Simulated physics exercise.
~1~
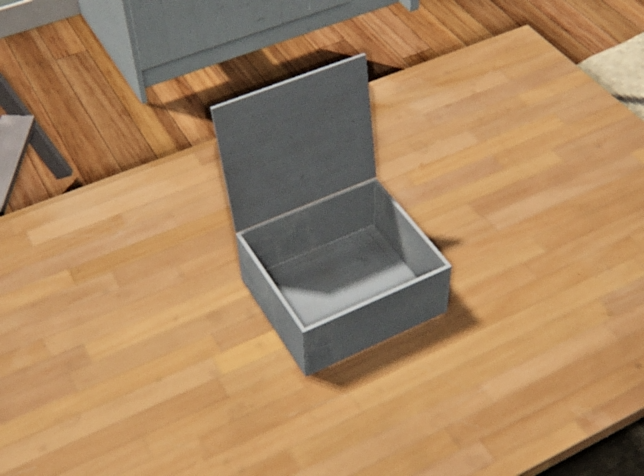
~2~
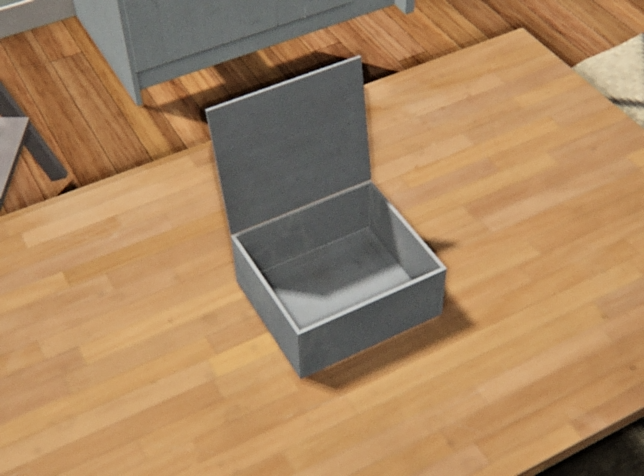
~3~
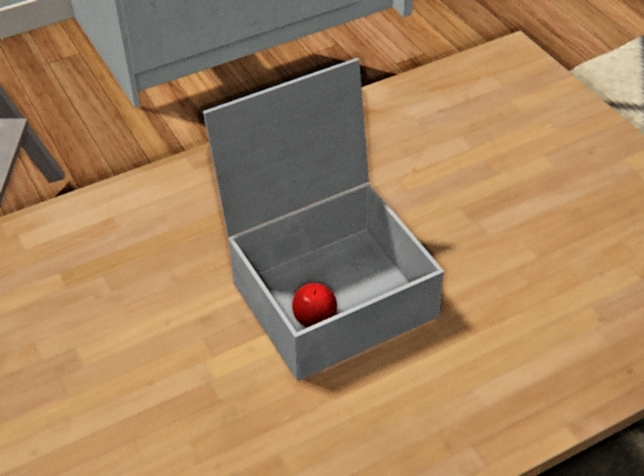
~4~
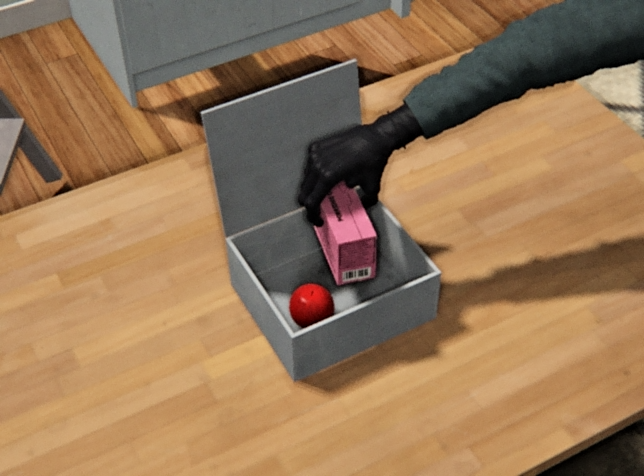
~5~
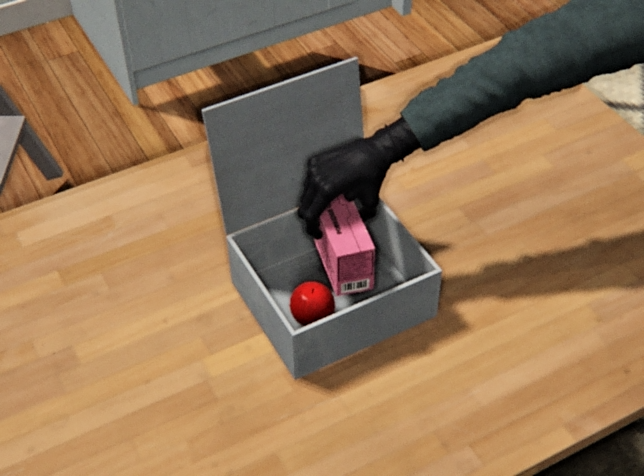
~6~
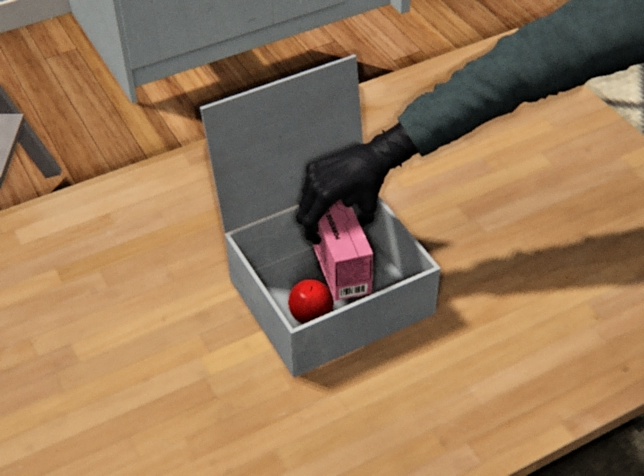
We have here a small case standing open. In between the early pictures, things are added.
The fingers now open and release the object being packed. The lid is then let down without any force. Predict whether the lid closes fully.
The lid drops into place.
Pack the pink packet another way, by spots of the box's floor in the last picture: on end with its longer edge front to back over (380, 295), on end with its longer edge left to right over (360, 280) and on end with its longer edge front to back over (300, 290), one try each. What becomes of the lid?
On the first attempt the lid remains open a bit, on the second it remains open a bit, and on the third it settles shut.
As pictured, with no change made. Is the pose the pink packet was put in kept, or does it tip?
Result: It remains as it was set.
Then, 0.30 s past the last view, pink packet rocked 5° from its first pose near (351, 264); red apple displaced a little.
Then, 1.40 s past the last view, lid 80° above the rim; pink packet displaced a little near (364, 266); red apple displaced a little.
Then, 1.70 s past the last view, lid 51° above the rim; pink packet displaced a little near (364, 266); red apple displaced a little.
Then, 1.90 s past the last view, lid 17° above the rim; pink packet displaced a little near (364, 266); red apple displaced a little.
Finally, lid shut; moved from the start, pink packet; red apple still in place. Final places as the last picture's camera would see them, pink packet near (364, 266).
